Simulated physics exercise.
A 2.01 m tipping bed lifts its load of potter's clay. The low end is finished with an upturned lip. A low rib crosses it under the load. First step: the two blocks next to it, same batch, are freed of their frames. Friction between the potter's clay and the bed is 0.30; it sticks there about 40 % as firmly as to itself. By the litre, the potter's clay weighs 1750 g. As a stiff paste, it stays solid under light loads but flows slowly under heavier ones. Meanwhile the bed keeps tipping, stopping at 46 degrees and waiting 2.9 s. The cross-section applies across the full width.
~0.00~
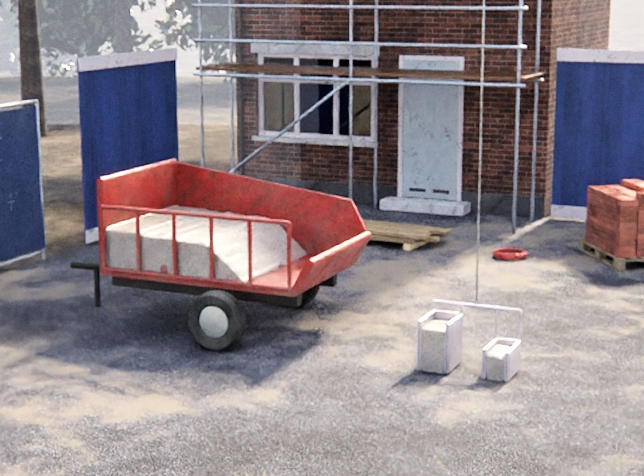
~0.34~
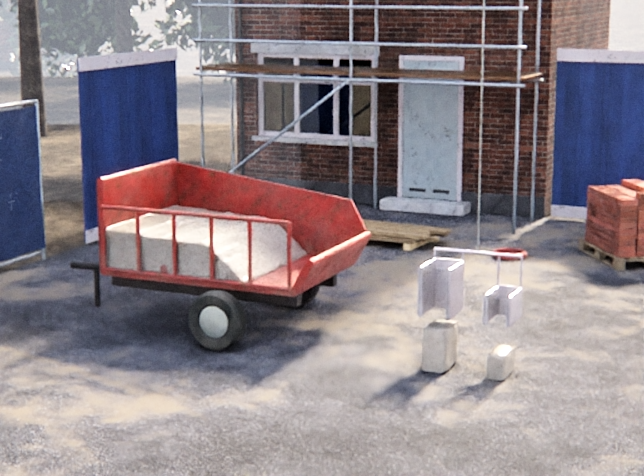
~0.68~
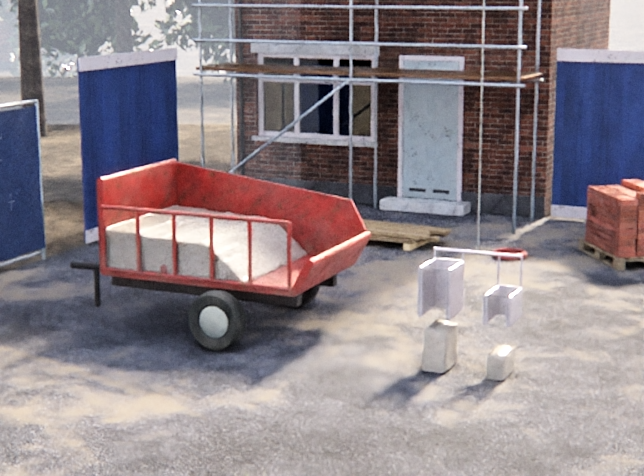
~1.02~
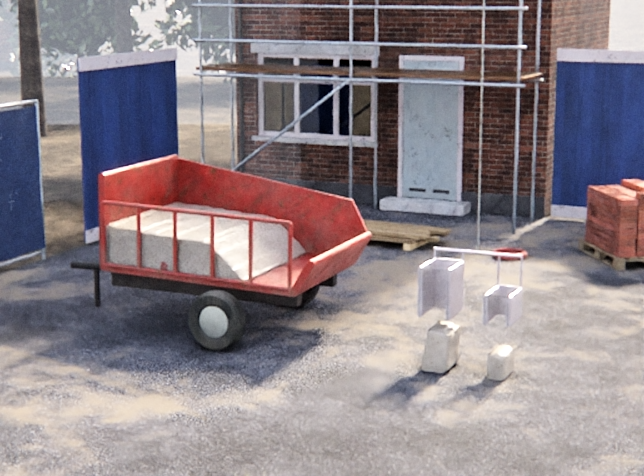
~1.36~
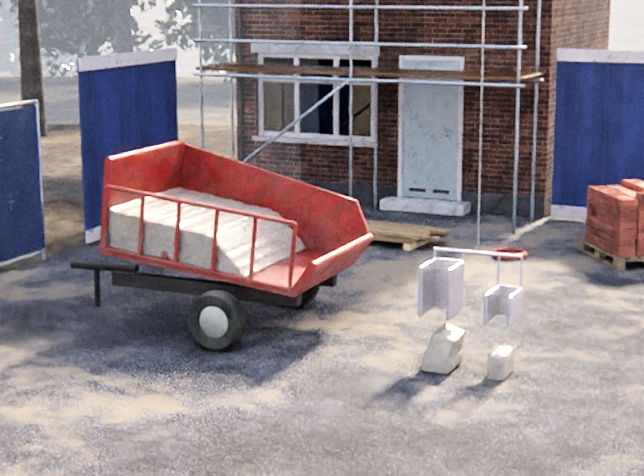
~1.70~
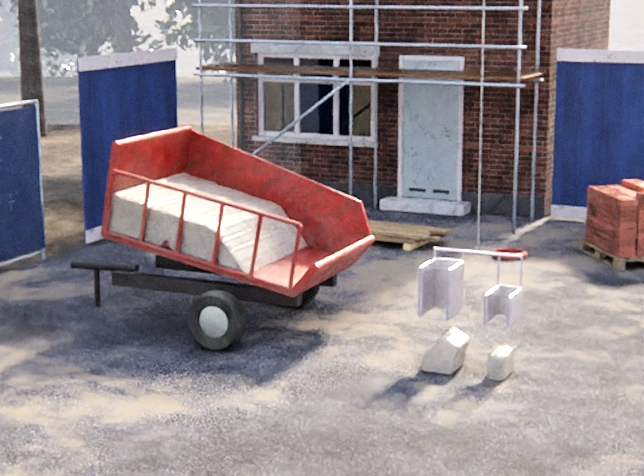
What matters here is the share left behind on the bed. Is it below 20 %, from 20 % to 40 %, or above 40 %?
Above 40 %.
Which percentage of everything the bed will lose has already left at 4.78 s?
70 %.
By 2.61 s, the tilt is 23 degrees and 100 % is on the bed.
By 3.70 s, the tilt is 38 degrees and 100 % is on the bed.
By 4.78 s, the tilt is 46 degrees and 71 % is on the bed.
By 5.87 s, the tilt is 46 degrees and 61 % is on the bed.
By 7.33 s, at the end, the tilt is 46 degrees and 61 % is on the bed.
